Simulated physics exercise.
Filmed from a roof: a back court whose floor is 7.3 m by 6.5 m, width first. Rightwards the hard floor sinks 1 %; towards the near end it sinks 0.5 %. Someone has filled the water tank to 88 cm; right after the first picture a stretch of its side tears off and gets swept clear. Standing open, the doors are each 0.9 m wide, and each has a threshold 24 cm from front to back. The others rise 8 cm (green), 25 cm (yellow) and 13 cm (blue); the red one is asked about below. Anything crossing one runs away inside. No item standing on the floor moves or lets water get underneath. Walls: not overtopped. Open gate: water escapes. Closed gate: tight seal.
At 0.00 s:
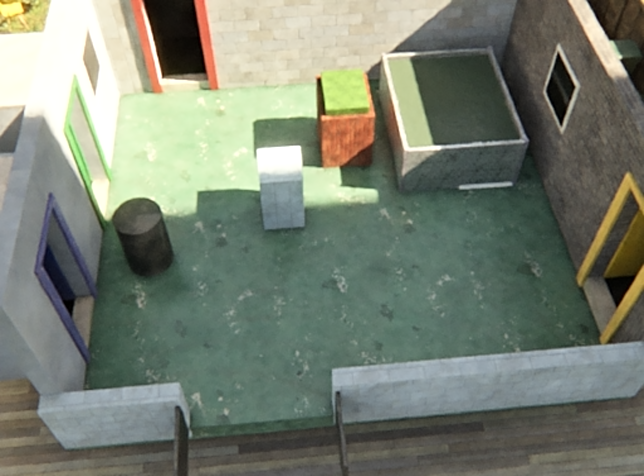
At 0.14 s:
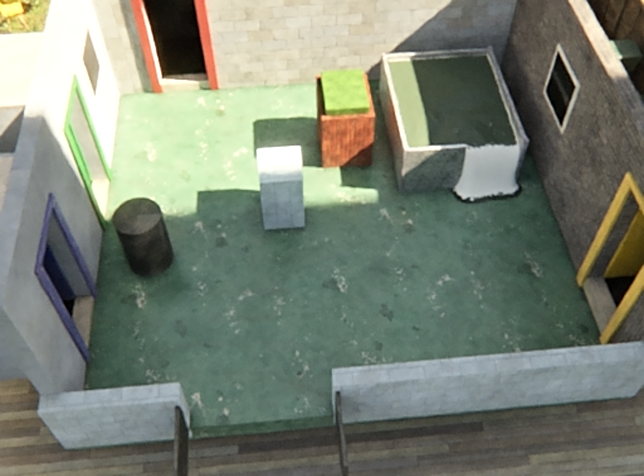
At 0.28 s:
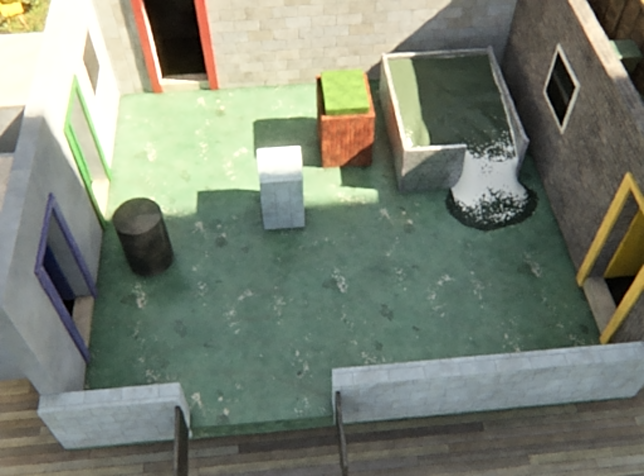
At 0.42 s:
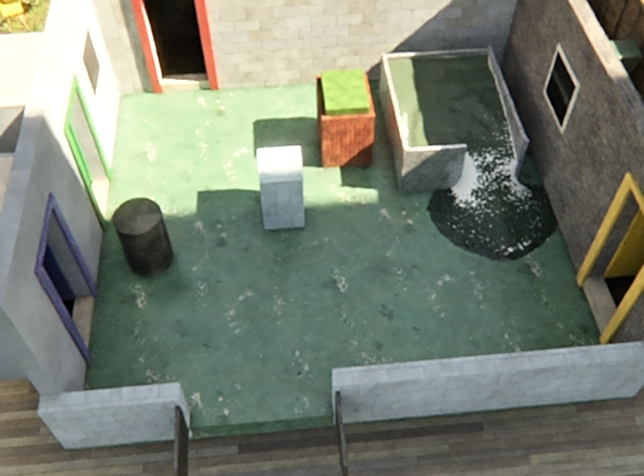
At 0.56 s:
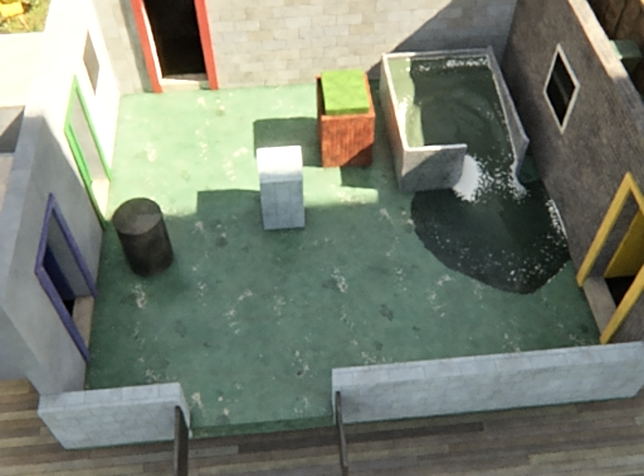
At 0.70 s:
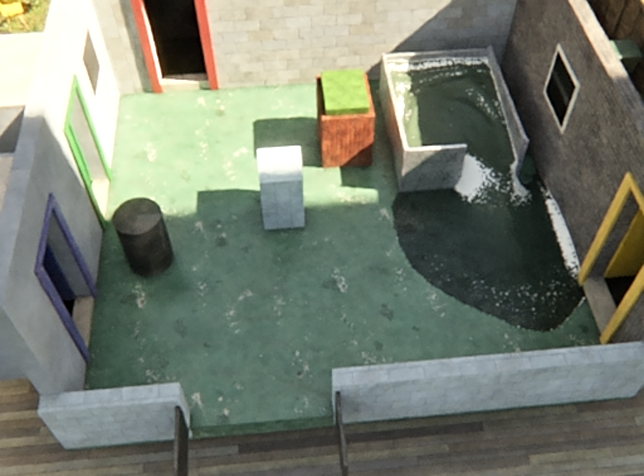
In this clip, part of the near side of a walled water tank gives way in a courtyard, and water pours through the gap, spreading across the green floor toward the viewer and along the right wall beside the yellow door.
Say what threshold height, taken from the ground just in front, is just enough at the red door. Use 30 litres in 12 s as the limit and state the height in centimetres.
I would put it at 6 cm.
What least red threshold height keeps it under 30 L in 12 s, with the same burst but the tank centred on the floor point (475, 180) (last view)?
Then about 7.5 centimetres at the least.
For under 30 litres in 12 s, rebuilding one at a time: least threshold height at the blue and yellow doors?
About 14.5 cm at blue and about 26 cm at yellow.
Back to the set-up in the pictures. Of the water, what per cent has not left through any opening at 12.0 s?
Some 86 %.
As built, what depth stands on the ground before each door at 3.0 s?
Red door 0 cm, green door 0 cm, yellow door 30 cm, blue door 0 cm.
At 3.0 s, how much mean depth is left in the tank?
About 42 cm.
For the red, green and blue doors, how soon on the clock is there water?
The red door at 7.0 seconds, the green door at 4.5 seconds, the blue door at 3.8 seconds.
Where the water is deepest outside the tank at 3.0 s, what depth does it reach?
About 42 cm at most.
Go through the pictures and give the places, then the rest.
The first frame shows the water tank at (450, 100) is whole and still, 88 cm deep; the red door at (178, 46) is dry.
In the second frame, water pours out at (488, 168) and has run 0.3 m, to (468, 200); about 10 cm deep outside, 88 cm at the back.
In the third frame, water pours out at (488, 171) and has run 0.9 m, to (479, 225); about 13 cm deep outside, 88 cm at the back.
In the fourth frame, the front is at (504, 257), 1.5 m from the gap at (487, 172); 2.3 m2 of floor is wet, 88 cm left at the back.
In the fifth frame, water pours out at (487, 172) and has run 2.1 m, to (518, 289); about 7 cm deep outside, 83 cm at the back.
In the sixth frame, water pours out at (487, 172) and has run 2.8 m, to (542, 325); about 6 cm deep outside, 75 cm at the back; 4.7 m in a straight line remain to the red door at (178, 46).
After 1.4 s water covers 25 % of the floor, deepest (57 cm) near (610, 374); it has not reached the red door.
After 3.0 s water covers 35 % of the floor, deepest (42 cm) near (598, 375); it has not reached the red door.
After 12.0 s water covers 100 % of the floor, deepest (18 cm) near (498, 78); 8 cm at the red door, 0 litres in over its 18 cm threshold.
At the red door as built, the water arrived by 6.9 s and peaked near 10 cm at 7.4 s.
Run again over the same 12 s with other heights there, 39 litres in over 5.5 cm, 14 litres over 7.5 cm. The limit of 30 litres is kept from about 6 cm up.
